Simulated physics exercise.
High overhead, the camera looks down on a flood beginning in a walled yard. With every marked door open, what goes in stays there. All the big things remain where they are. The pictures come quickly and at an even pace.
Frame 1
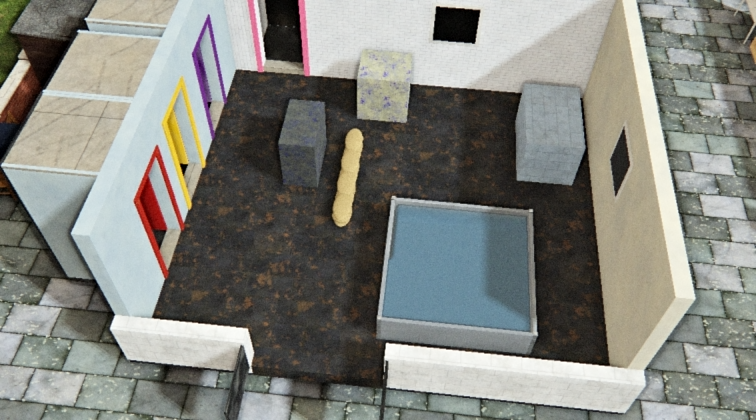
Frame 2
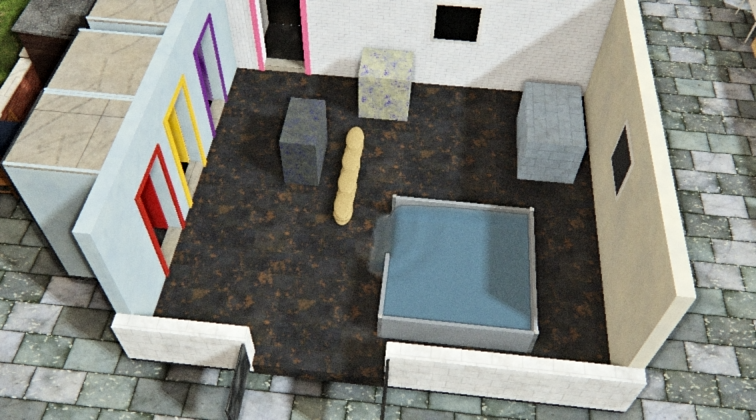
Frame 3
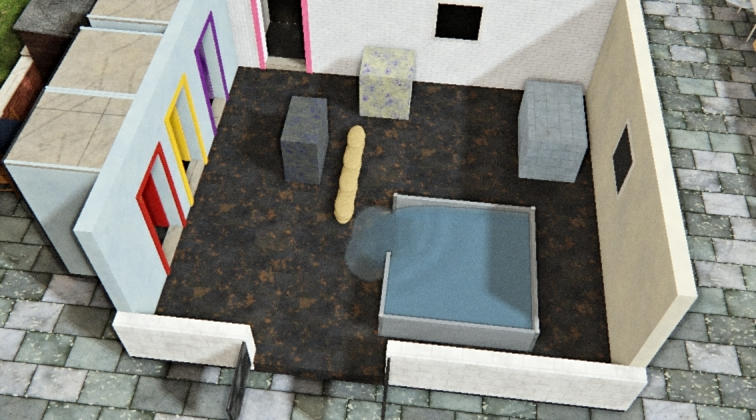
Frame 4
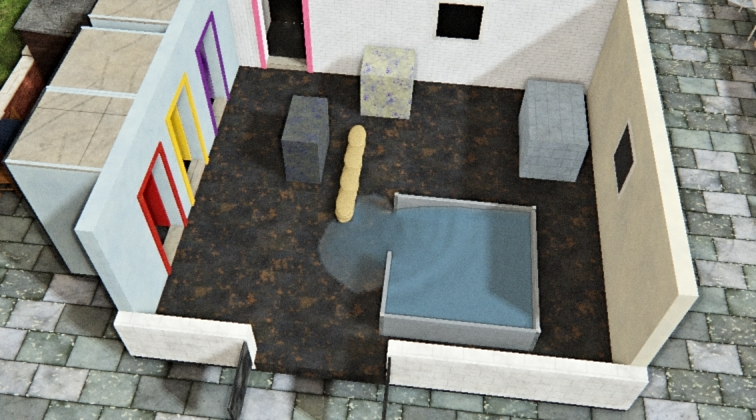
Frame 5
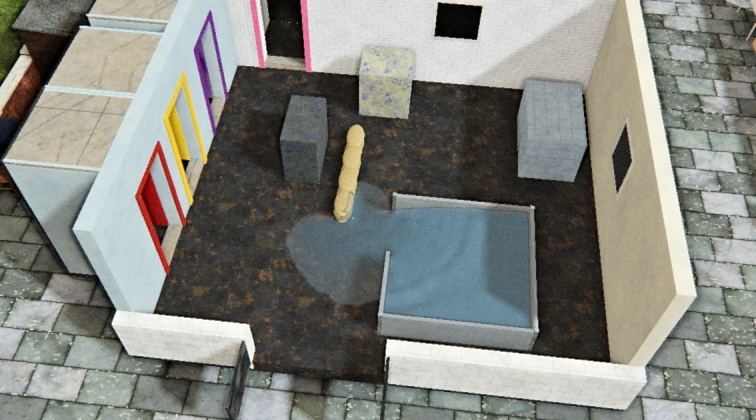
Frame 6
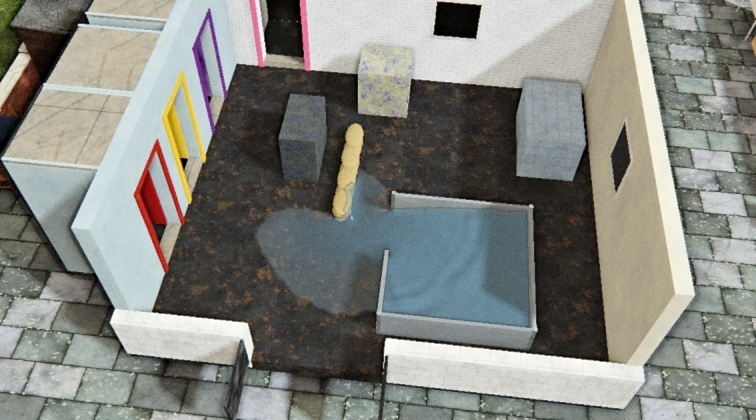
Water poured out through a gap in the left side of the square tank and spread leftward across the dark floor in a widening pool, reaching around the lower end of the lumpy yellow post.
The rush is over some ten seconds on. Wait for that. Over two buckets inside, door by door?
Result: The purple door gets two buckets or less inside, the pink door gets two buckets or less inside, the red door gets more than two buckets inside, the yellow door gets two buckets or less inside.
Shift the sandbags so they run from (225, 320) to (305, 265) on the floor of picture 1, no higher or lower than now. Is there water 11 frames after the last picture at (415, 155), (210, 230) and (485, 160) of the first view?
Going point by point, they'd be unwetted, wetted and unwetted.
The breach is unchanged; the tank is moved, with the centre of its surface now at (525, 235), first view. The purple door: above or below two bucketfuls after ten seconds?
Purple: Undershoots.
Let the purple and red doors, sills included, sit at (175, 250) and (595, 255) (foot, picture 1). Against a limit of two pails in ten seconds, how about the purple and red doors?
I'd say purple door overflows, while red door falls short.
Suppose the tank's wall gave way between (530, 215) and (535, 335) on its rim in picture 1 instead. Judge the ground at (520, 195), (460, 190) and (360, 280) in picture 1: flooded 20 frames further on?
So: Wetted, then wetted, then spared.
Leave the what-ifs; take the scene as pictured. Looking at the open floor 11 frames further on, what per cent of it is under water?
I'd put it at roughly 35 per cent.
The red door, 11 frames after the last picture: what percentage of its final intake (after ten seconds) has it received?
My estimate: Close to 15 per cent.
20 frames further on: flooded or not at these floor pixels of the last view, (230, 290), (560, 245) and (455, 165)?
The three points read soaked through, clear and soaked through.
A moment on, water covers 25 % of the floor; the purple door not reached, the pink door not reached, the red door wet at the sill, nothing in, the yellow door not reached.
Next, water covers 35 % of the floor; the purple door not reached, the pink door not reached, the red door over two buckets in, the yellow door wet at the sill, nothing in.
Then, water covers 50 % of the floor; the purple door wet at the sill, nothing in, the pink door not reached, the red door far over two buckets in, the yellow door wet at the sill, nothing in.
Later, water covers 70 % of the floor; the purple door wet at the sill, nothing in, the pink door wet at the sill, nothing in, the red door far over two buckets in, the yellow door wet at the sill, nothing in.
In the end, water covers 90 % of the floor; the purple door wet at the sill, nothing in, the pink door wet at the sill, nothing in, the red door far over two buckets in, the yellow door wet at the sill, nothing in.
